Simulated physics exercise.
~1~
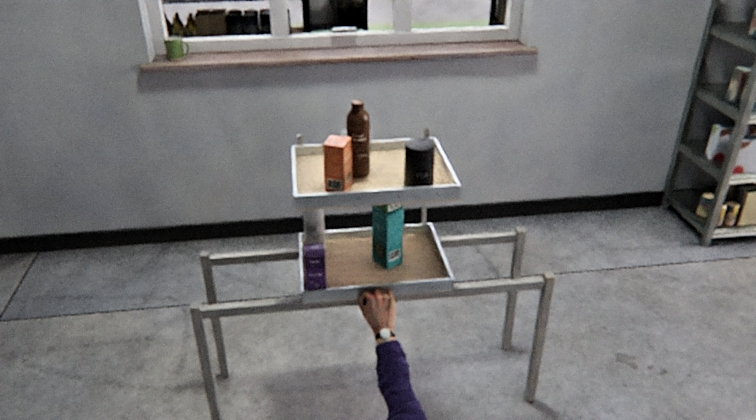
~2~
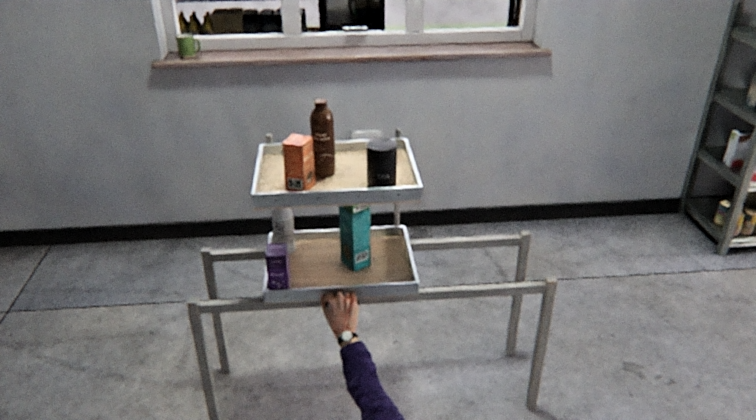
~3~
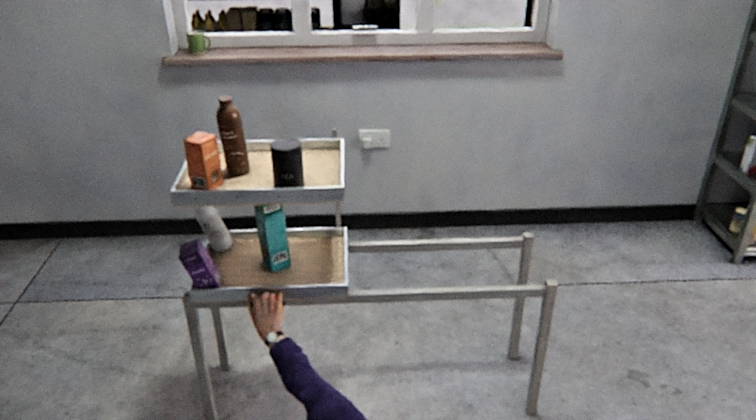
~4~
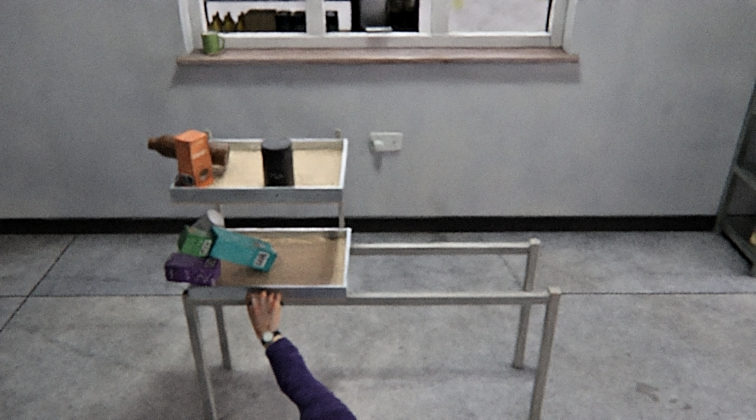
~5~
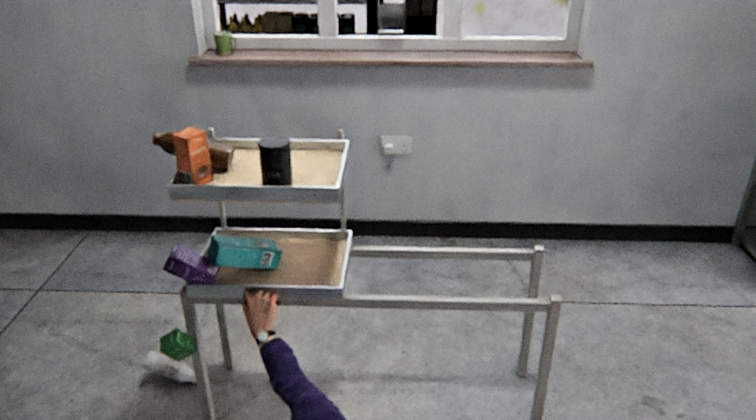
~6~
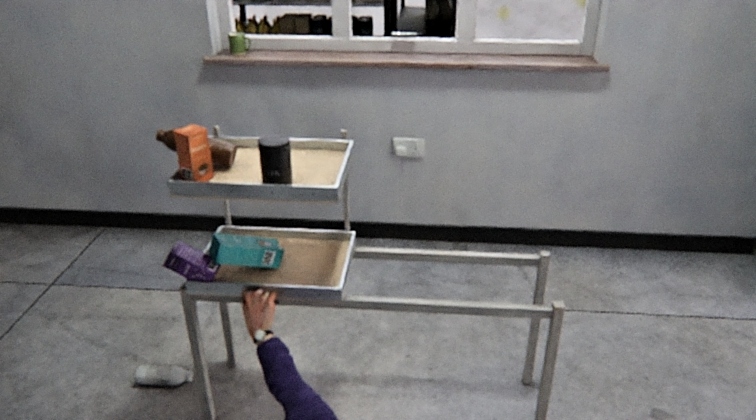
In a grey-walled room with a window and a concrete floor, seen from the front and slightly above, a two-level sliding tray sits on a metal frame. The upper level holds an orange carton, a brown bottle and a black jar, while purple, turquoise and green cartons and a white bottle share the lower one. A purple-sleeved hand pushes the tray left until it stops abruptly. The containers lean and topple, and the white bottle and green carton drop off the left side. Finally, the brown bottle, turquoise carton and purple carton lie toppled aboard, the black jar and orange carton stand, and the white bottle rests on the floor.
